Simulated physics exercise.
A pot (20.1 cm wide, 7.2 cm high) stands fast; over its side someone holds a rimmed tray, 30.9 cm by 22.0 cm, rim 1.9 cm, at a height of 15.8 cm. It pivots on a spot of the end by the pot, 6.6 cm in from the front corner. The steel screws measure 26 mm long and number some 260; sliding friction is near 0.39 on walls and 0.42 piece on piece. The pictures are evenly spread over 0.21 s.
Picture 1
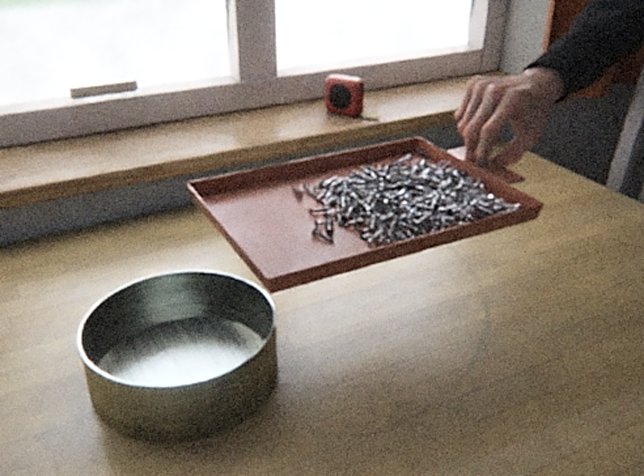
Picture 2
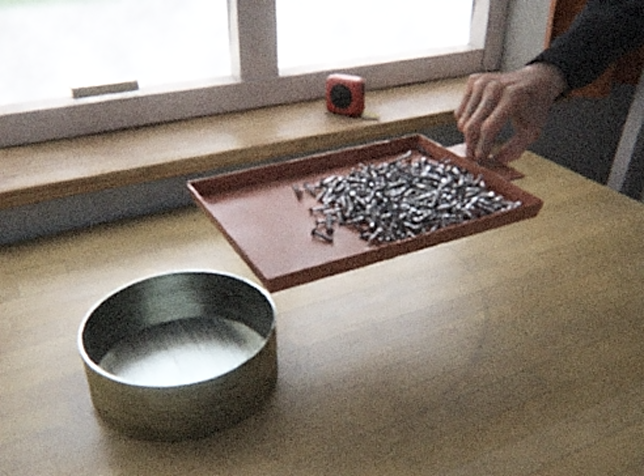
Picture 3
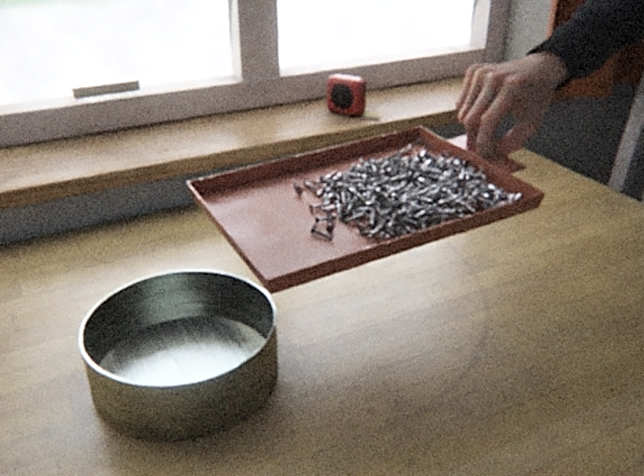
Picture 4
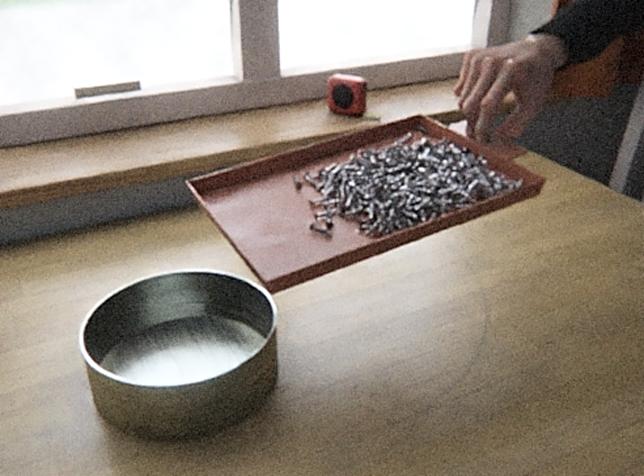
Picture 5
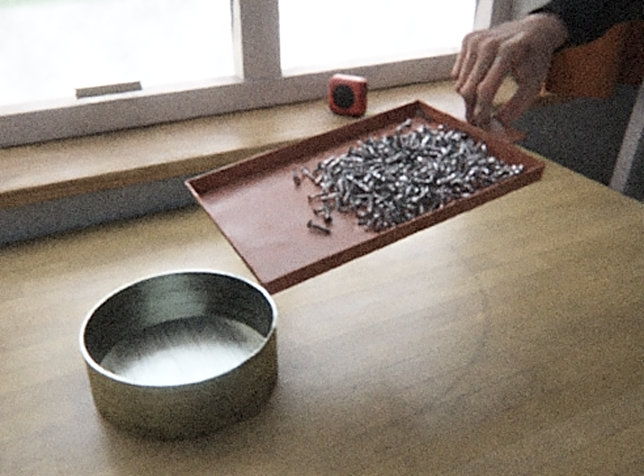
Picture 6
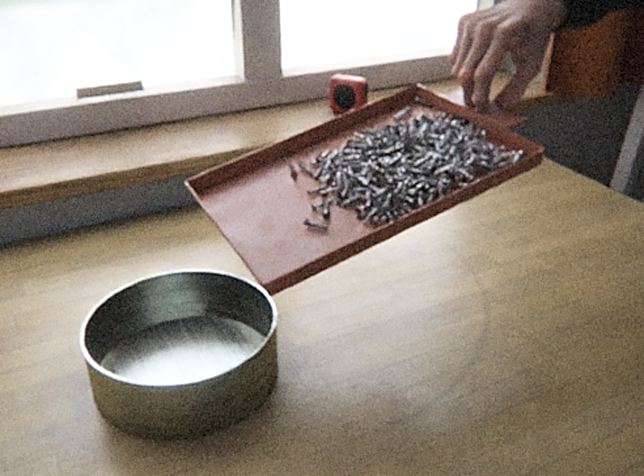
A hand in a dark sleeve, at upper right, holds the far end of a tray above a pale wooden table by a window, seen from slightly above by a still camera. Grey metal screws lie heaped on the reddish-brown tray, with a round metal pot at lower left and a red object on the sill. The hand slowly raises the tray's right end, tilting it leftward, while the heap barely shifts.
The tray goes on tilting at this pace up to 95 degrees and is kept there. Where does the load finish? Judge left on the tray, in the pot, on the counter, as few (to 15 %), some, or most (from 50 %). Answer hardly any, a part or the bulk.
Left on the tray: Hardly any; in the pot: The bulk; on the counter: A part.
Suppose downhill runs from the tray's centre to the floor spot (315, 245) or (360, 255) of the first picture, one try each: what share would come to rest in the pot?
Some 10 and 0 per cent.
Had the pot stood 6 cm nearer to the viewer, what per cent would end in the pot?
It would be near 90 per cent.
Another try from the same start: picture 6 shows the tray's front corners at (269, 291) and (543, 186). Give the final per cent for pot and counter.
Pot 0, counter 100.
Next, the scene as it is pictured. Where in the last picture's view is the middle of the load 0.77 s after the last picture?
Near (176, 396).
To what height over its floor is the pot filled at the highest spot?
About 2.5 cm.
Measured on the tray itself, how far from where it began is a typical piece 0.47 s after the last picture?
About 14 cm.
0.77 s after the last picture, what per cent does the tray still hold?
Roughly 20 per cent.
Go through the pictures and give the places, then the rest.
Tray tilt 0 degrees, front corners at (270, 275) and (539, 203); middle of the pieces at (405, 197); pot at (179, 321), in the first frame.
Tray tilt 1 degrees, front corners at (270, 276) and (539, 200); middle of the pieces at (406, 195), in the second frame.
Tray tilt 3 degrees, front corners at (269, 276) and (540, 192); middle of the pieces at (406, 189), in the third frame.
Tray tilt 6 degrees, front corners at (268, 278) and (541, 179), lowest corner left front; middle of the pieces at (405, 181), in the fourth frame.
Tray tilt 10 degrees, front corners at (266, 279) and (541, 164), lowest corner left front; middle of the pieces at (404, 171), in the fifth frame.
Tray tilt 13 degrees, front corners at (265, 281) and (541, 148), lowest corner left front; middle of the pieces at (403, 161); pot at (181, 320), in the sixth frame.
Then, 0.47 s after the last picture, tilt 53 degrees; the tray holds 100 %, the pot 0 %.
Then, 0.77 s after the last picture, tilt 78 degrees; the tray holds 20 %, the pot 45 %.
Then, 1.17 s after the last picture, tilt 95 degrees; the tray holds 0 %, the pot 60 %.
In the end, tray 0 %, pot 65 %, counter 35 %.
